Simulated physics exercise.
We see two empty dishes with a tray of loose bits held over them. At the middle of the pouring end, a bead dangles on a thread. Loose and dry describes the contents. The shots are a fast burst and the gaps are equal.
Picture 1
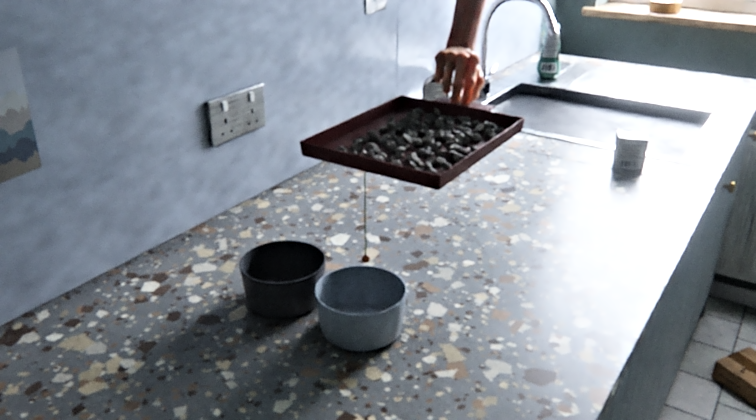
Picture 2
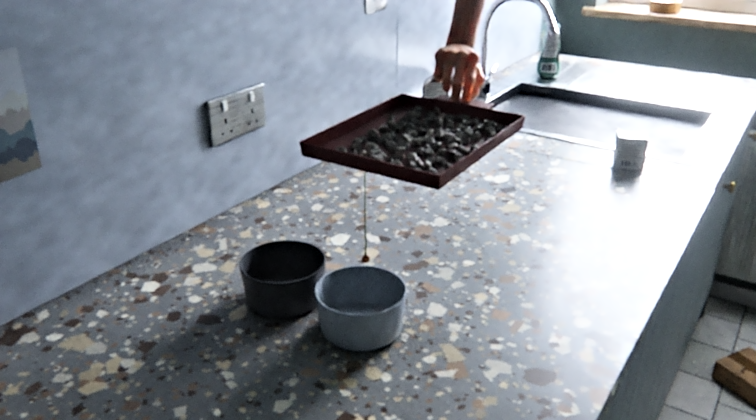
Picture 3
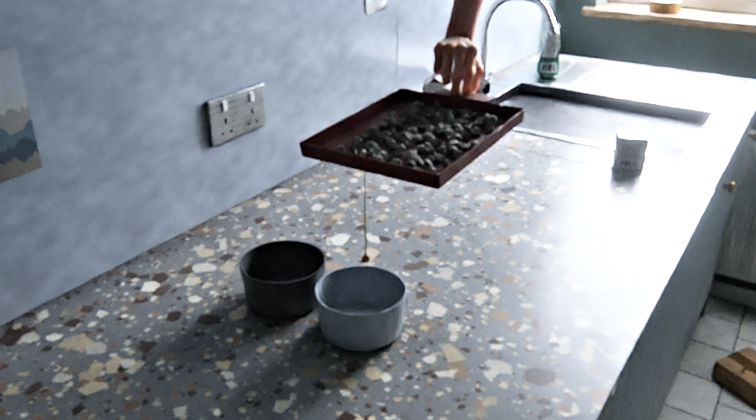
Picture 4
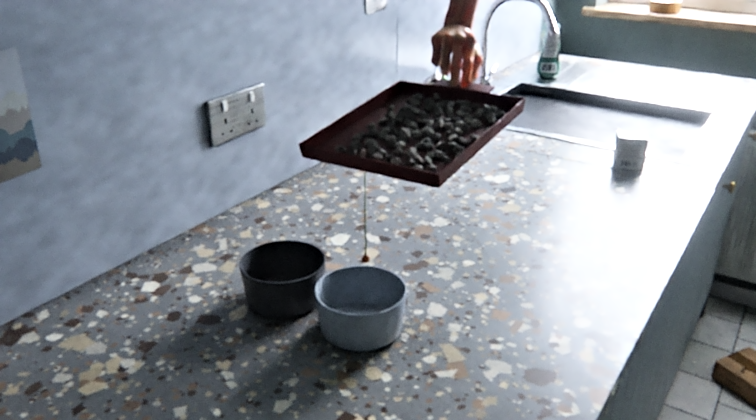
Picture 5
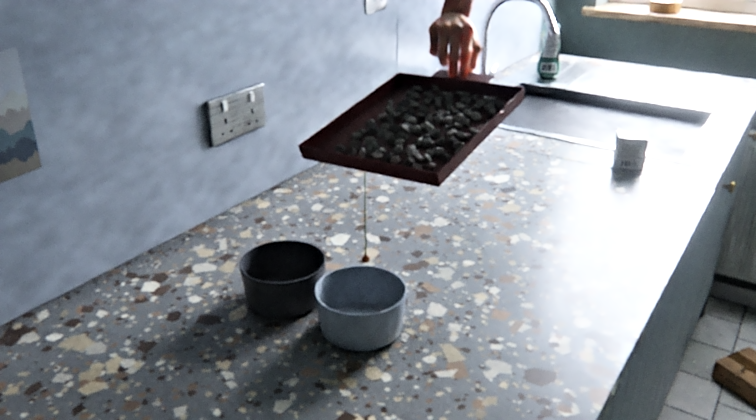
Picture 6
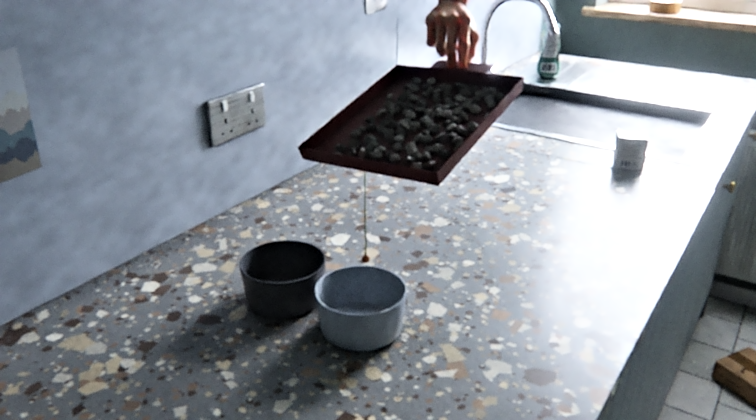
On a speckled kitchen counter, a hand held a dark red tray of dark, gravel-like bits above two empty bowls, then slowly raised the far side, tilting the tray a little toward the near end.
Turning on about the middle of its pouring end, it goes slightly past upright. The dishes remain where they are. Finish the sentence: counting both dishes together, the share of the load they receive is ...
The share is greater than half.
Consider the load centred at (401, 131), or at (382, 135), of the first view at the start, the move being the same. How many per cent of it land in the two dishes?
Respectively 90 and 90 per cent.
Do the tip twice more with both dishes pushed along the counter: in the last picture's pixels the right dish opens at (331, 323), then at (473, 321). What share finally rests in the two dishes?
Around 20 and then 20 per cent.
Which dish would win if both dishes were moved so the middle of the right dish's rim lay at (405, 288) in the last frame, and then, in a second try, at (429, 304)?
Taking the places in turn, it's the left side and then the left side.
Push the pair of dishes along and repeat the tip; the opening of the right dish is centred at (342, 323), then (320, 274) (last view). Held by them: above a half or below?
Try 1: A minority of it. Try 2: A majority of it.
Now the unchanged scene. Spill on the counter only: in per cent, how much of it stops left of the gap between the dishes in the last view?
It works out at some 60 percent.
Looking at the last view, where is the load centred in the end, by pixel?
The centre comes to rest close to (301, 303).
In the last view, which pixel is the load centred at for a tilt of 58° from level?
About (359, 137).
Soon, tray tipped steeply; nearly all on the tray; a stray few in the air.
A while on, tray tipped right over; about half on the tray; a small part in the right dish; about a quarter in the left dish; a small part outside both; a small part in the air.
Towards the end, tray tipped past a quarter turn; about a third in the right dish; about half in the left dish; about a quarter outside both.
Finally, tray tipped past a quarter turn; about a third in the right dish; about half in the left dish; about a quarter outside both.
